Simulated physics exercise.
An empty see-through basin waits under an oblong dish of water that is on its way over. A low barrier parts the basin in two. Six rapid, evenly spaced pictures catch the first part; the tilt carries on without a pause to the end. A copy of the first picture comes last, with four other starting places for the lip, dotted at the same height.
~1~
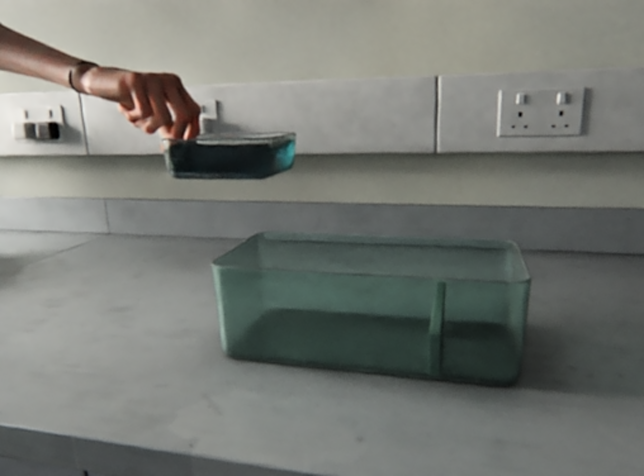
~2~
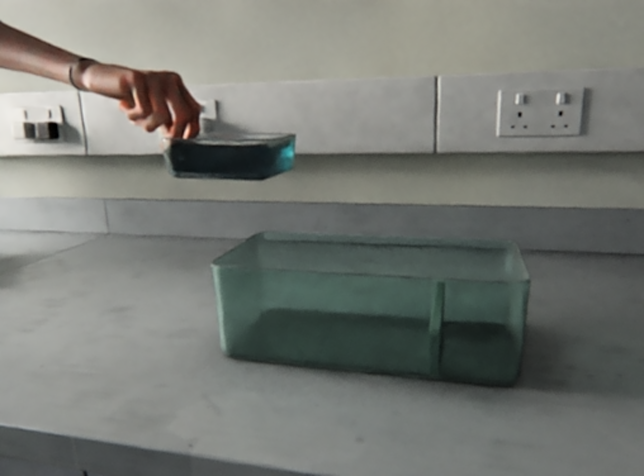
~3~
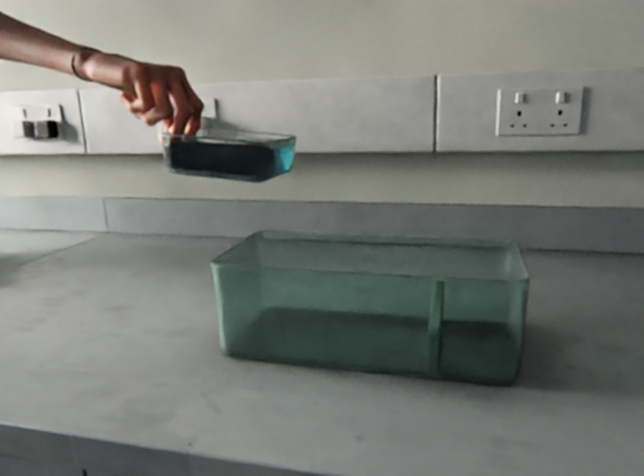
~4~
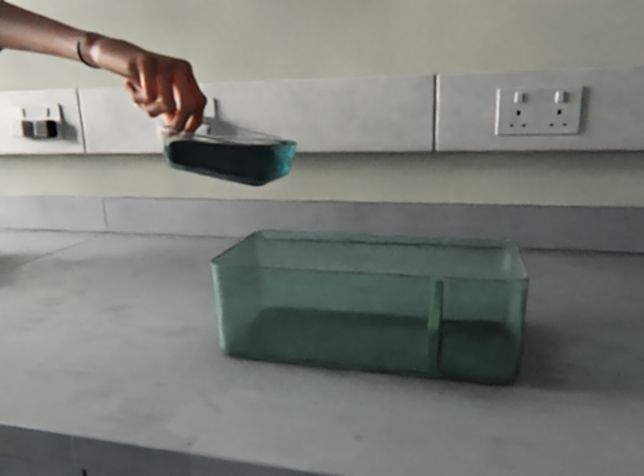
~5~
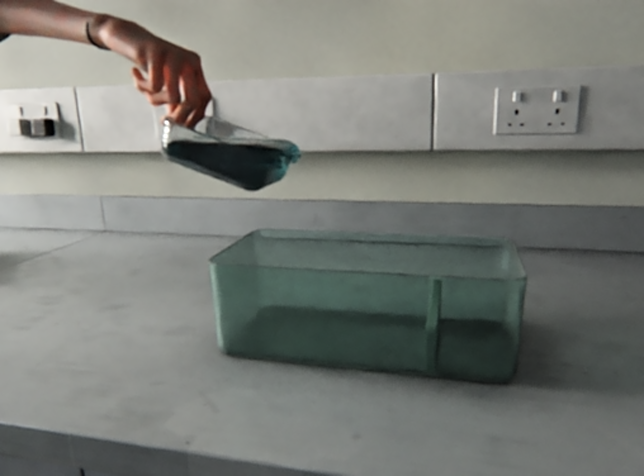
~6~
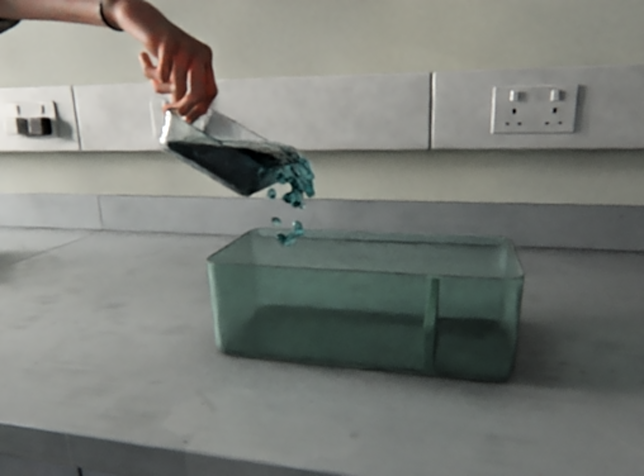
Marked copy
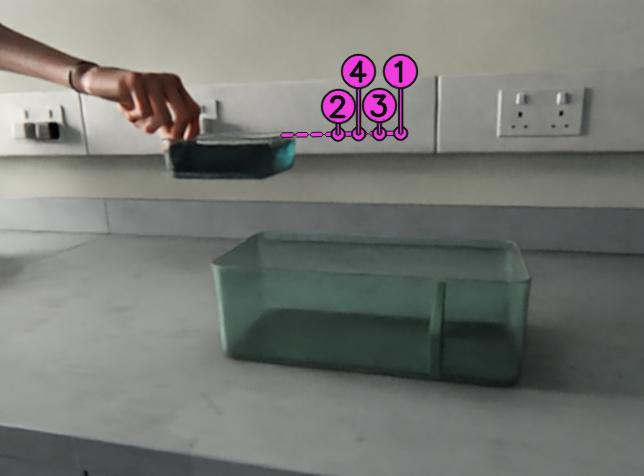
On a grey counter below wall sockets, a hand held a small clear dish of dark bluish water above a divided see-through basin, then gradually tilted it rightward until water poured over the lip in blue-green drops.
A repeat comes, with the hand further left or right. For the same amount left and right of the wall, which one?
The answer is dot 3.
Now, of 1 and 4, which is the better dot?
Dot 1.
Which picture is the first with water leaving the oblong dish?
Picture 5.
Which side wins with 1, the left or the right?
The right one.
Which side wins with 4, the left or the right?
More ends on the left.
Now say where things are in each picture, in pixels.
In the first picture, upright, lip at (282, 135); basin from (224, 352) to (520, 382); top of the wall at (438, 306); nothing has left yet.
In the second picture, upright, lip at (282, 136); nothing has left yet.
In the third picture, tipped about 5°, lip at (283, 139); nothing has left yet.
In the fourth picture, tipped about 11°, lip at (284, 144); nothing has left yet.
In the fifth picture, tipped about 20°, lip at (283, 152); water is over the lip, down to (288, 162).
In the sixth picture, tipped about 29°, lip at (280, 160); water is over the lip, down to (294, 238).
In magenta, 1 at (400, 133); 2 at (338, 134); 3 at (379, 133); 4 at (358, 133).
If 1 is chosen, about 30 % ends left of the wall and 69 % right of it.
If 2 is chosen, about 97 % ends left of the wall and 2 % right of it.
If 3 is chosen, about 58 % ends left of the wall and 41 % right of it.
If 4 is chosen, about 97 % ends left of the wall and 2 % right of it.
